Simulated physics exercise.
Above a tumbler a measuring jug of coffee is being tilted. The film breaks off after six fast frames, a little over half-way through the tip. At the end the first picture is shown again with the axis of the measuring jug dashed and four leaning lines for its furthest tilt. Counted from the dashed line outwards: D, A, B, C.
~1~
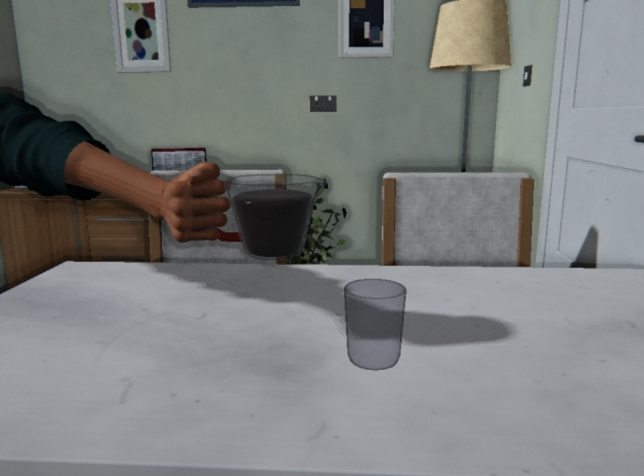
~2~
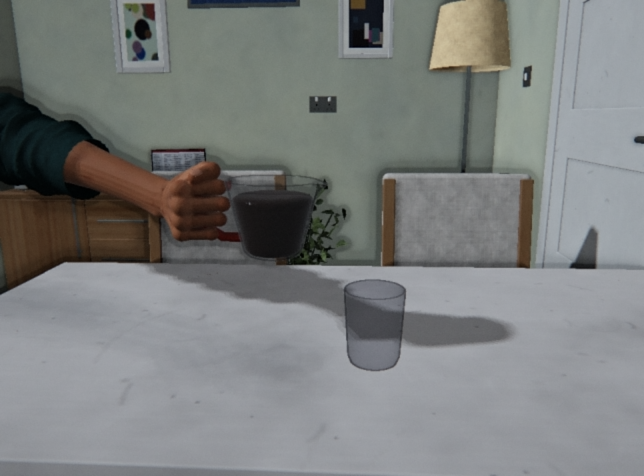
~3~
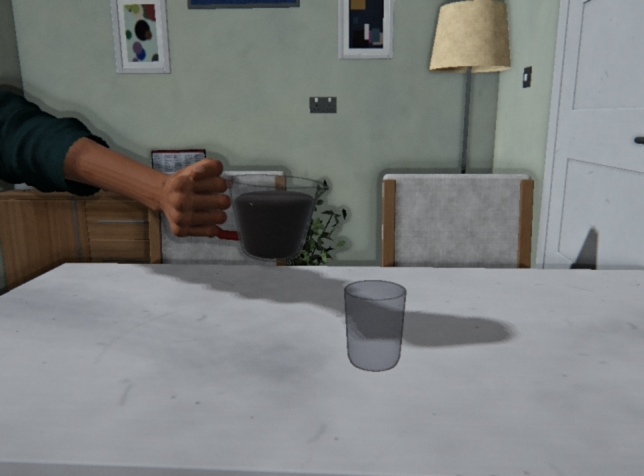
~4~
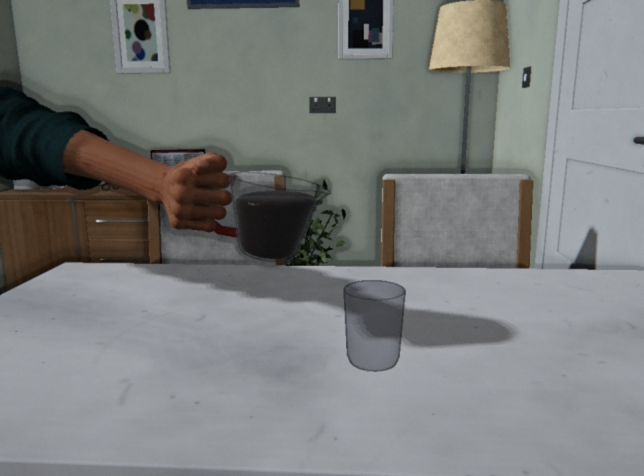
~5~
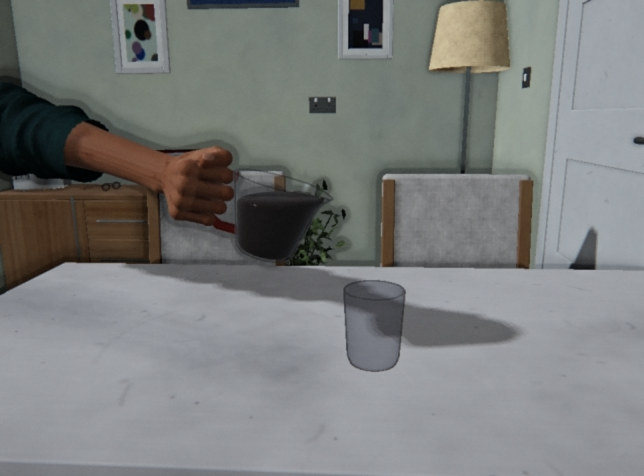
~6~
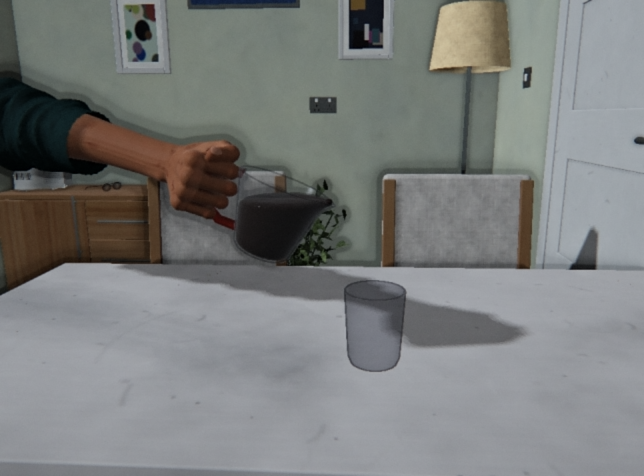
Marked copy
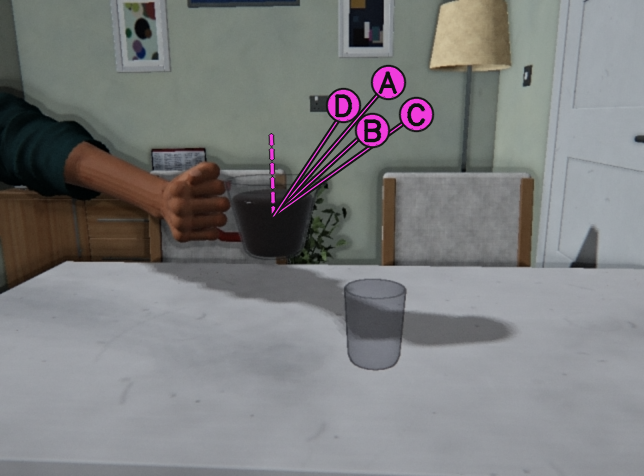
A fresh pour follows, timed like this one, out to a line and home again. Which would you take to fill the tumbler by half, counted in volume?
Best: B.
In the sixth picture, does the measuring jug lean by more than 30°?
No.
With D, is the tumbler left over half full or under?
Under half.
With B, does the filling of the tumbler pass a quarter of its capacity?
Yes, it does.
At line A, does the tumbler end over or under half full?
Under.
On the marked copy, A at (377, 95); B at (357, 139); C at (402, 123); D at (336, 121).
Choosing A, the tumbler ends with about 36 % of what it can hold.
Choosing B, the tumbler ends with about 51 % of what it can hold.
Choosing C, the tumbler ends with about 66 % of what it can hold.
Choosing D, the tumbler ends with about 22 % of what it can hold.
